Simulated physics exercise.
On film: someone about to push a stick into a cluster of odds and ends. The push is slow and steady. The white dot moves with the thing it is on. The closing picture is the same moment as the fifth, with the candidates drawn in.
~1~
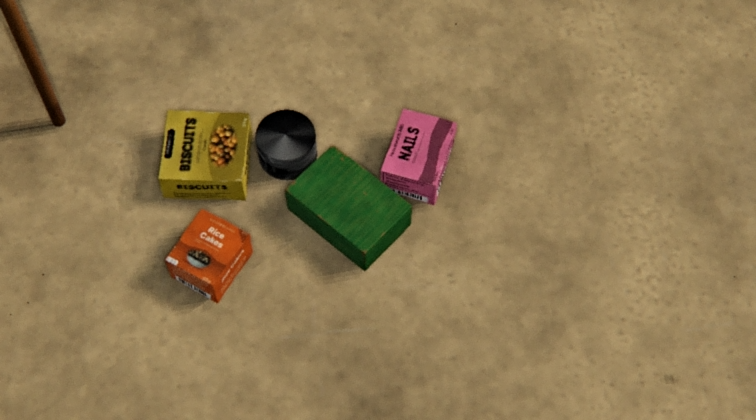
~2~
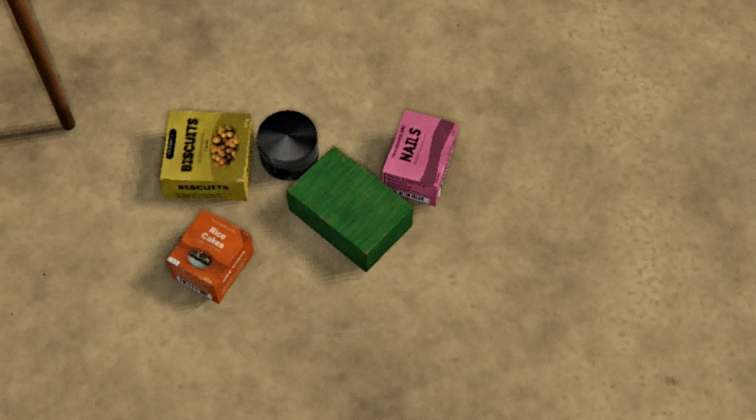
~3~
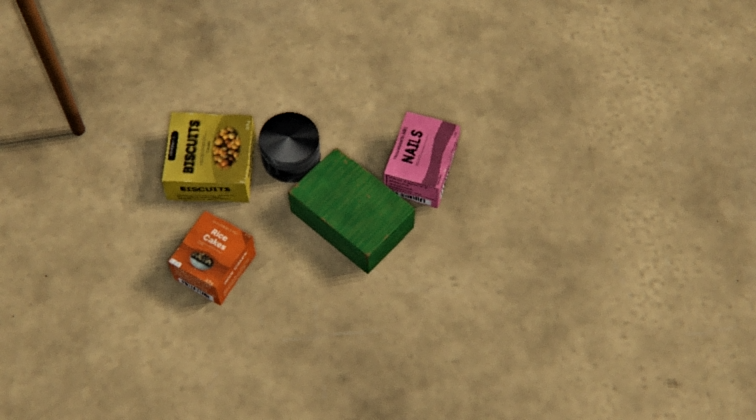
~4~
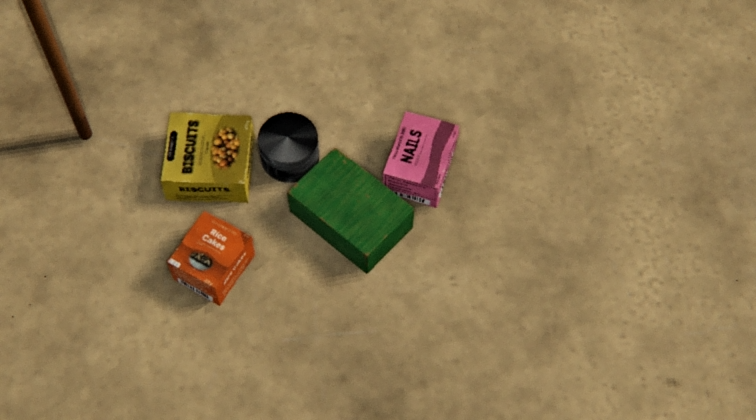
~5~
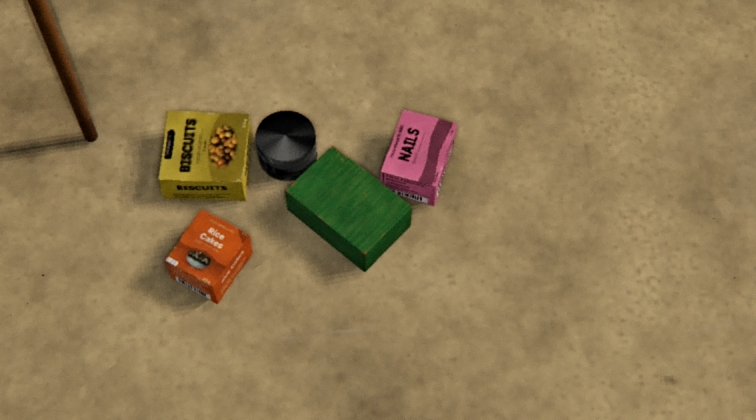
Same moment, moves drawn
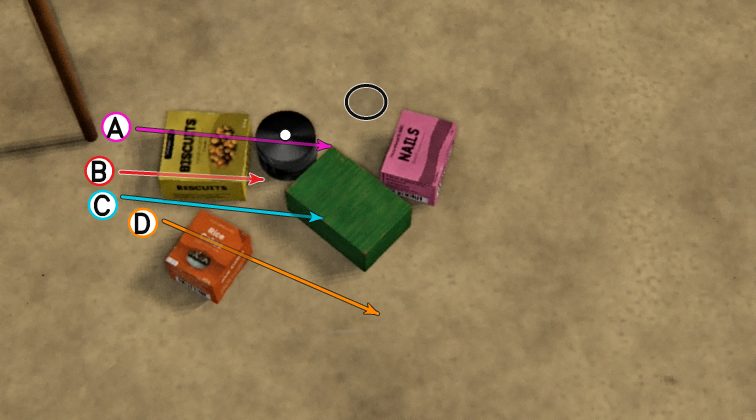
A thin brown stick at the upper left edges slowly right and slightly downward, drawing a little closer to a yellow biscuit packet. The packet, an orange box, a black tin, a green block and a pink box stay grouped on the mottled tan ground, untouched, with only a faint shift in the view.
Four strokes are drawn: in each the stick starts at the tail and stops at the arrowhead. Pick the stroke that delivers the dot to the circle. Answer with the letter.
Only B gets it there.
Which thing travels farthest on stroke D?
The orange box goes farthest.
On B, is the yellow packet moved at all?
Yes.
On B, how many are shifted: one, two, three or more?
Two.
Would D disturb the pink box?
No.
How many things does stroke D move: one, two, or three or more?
In all, one.
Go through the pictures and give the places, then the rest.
Pink box (419, 156); green block (348, 207); yellow packet (207, 156), in the first frame.
Yellow packet (208, 156); black tin (288, 145), in the second frame.
Orange box (212, 257); pink box (422, 159), in the third frame.
Green block (350, 210); yellow packet (209, 158), in the fourth frame.
Black tin (286, 145); orange box (209, 256); pink box (419, 157), in the fifth frame.
On the marked copy, A from (137, 129) to (330, 146); B from (120, 172) to (263, 180); C from (122, 197) to (322, 218); D from (164, 221) to (378, 314); the ring at (366, 102); the white dot at (285, 135).
Following B. Soon after the start, foot of the stick (172, 176); black tin (291, 146); yellow packet (219, 155).
Later, foot of the stick (225, 178); black tin (336, 129); yellow packet (265, 145).
In the end, foot of the stick (263, 181); black tin (363, 113); yellow packet (294, 138); the dot on the black tin is in the ring.
As for the rest, A leaves the dotted thing at (355, 160); C leaves the dotted thing at (323, 120); D leaves the dotted thing at (286, 146).
